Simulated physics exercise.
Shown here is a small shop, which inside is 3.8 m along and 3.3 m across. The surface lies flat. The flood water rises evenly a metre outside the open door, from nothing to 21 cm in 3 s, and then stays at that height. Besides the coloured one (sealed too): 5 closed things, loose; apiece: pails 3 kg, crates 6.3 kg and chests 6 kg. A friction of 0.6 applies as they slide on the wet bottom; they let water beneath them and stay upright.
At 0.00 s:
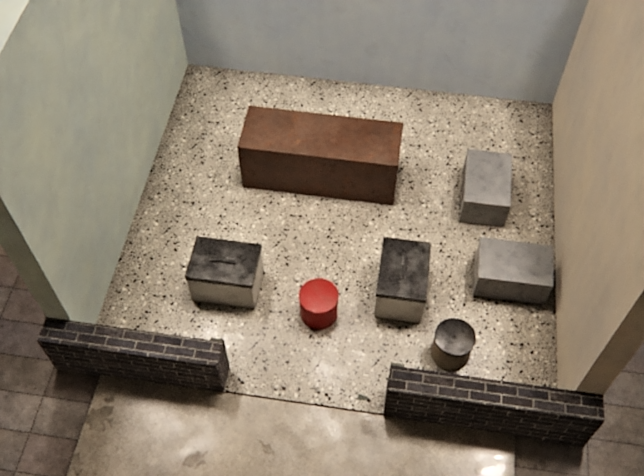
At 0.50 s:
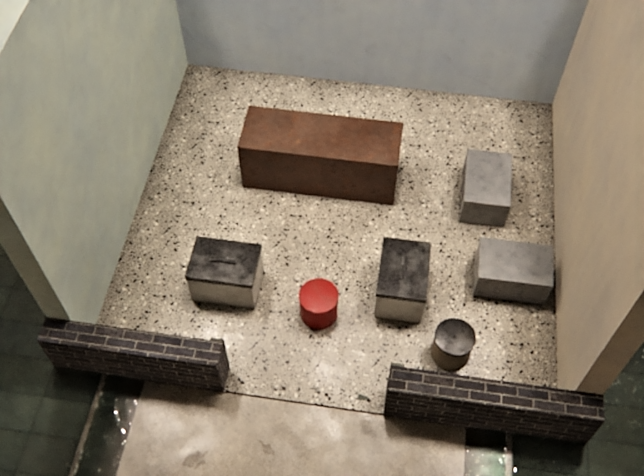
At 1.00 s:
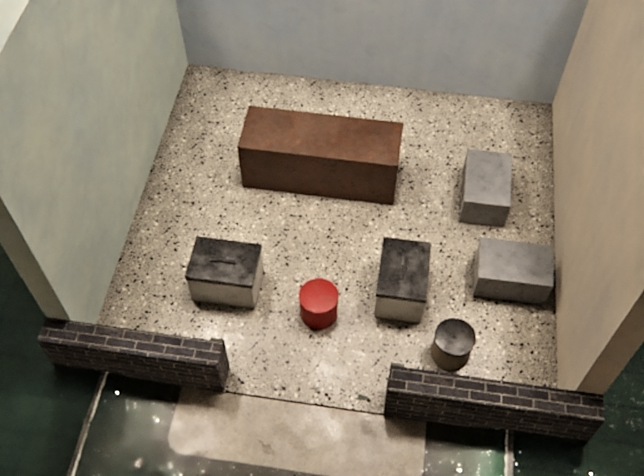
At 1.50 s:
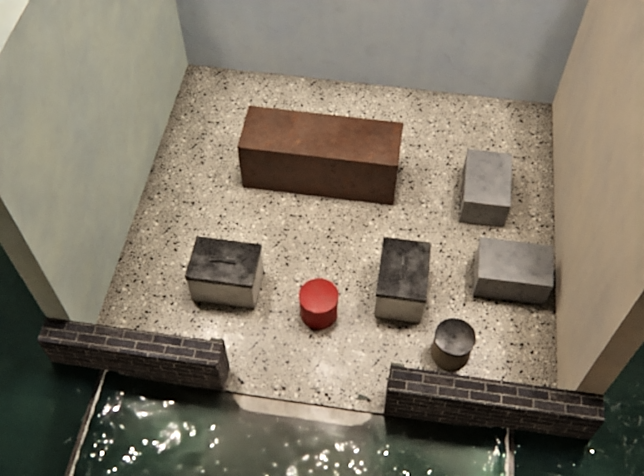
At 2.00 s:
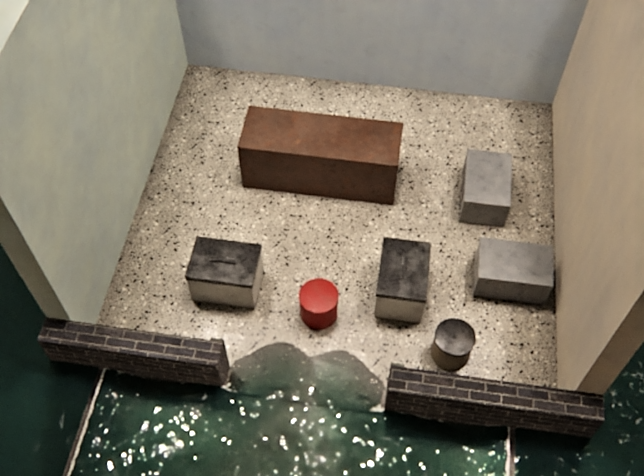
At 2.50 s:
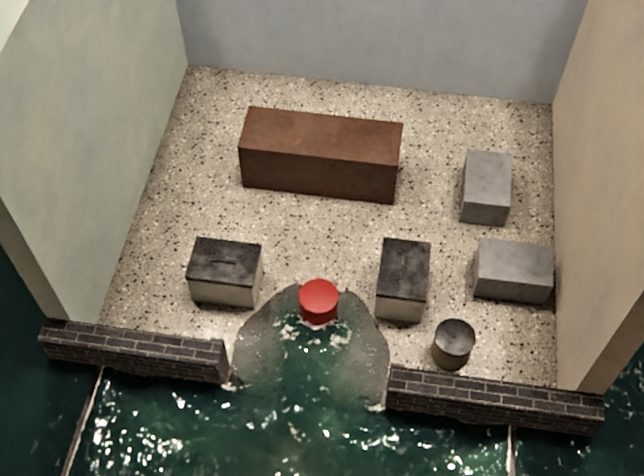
In the video, dark green water rises outside the open doorway of a small room holding a red pail and several boxes, then spreads inside across the speckled floor and reaches the pail, while all the objects stay still.
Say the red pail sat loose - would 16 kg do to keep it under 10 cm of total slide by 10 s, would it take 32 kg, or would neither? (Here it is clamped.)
It would take 32 kg.
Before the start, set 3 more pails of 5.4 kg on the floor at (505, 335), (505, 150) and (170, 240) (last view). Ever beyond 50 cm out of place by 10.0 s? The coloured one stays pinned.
Answer by position: Inside the range; outside the range; outside the range.
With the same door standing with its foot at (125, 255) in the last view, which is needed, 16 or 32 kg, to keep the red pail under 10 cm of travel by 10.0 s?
Under that change the small mass suffices.
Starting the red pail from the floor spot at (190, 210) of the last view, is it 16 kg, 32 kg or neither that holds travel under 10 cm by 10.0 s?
The answer: Either weight will do.
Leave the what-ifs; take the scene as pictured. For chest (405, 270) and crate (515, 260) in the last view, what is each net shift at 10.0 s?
They've ended up 150 cm and 120 cm away, in that order.
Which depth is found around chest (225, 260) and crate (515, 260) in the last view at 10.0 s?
Around 13 cm and 12 cm.
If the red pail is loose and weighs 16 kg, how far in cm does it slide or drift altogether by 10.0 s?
Close to 30 centimetres all told.
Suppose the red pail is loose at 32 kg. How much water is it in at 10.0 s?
About 10 cm.
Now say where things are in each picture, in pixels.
The red pail at (319, 295) rests on the ground; 0.0 m2 under water; 0 of 6 have shifted, in the first picture.
The red pail at (319, 295) rests on the ground; water covers 0.0 m2; 0 of 6 have shifted, in the second picture.
The red pail at (319, 295), on the bottom; water covers 0.0 m2; 0 of 6 have shifted, in the third picture.
The red pail at (319, 295), on the bottom; water covers 0.0 m2; 0 of 6 have shifted, in the fourth picture.
The red pail at (319, 295), on the bottom; 0.2 m2 under water; 0 of 6 have shifted, in the fifth picture.
The red pail at (319, 295) rests on the ground; water covers 0.7 m2; 0 of 6 have shifted, in the sixth picture.
After 3.5 s the red pail would be 6 cm from its start with 16 kg and 0 cm from its start with 32 kg; 9 cm of water round it then.
After 4.5 s the red pail would be 26 cm from its start with 16 kg and 0 cm from its start with 32 kg; 8 cm of water round it then.
After 7.0 s the red pail would be 26 cm from its start with 16 kg and 0 cm from its start with 32 kg; 10 cm of water round it then.
After 10.0 s the red pail would be 27 cm from its start with 16 kg and 0 cm from its start with 32 kg; 10 cm of water round it then.
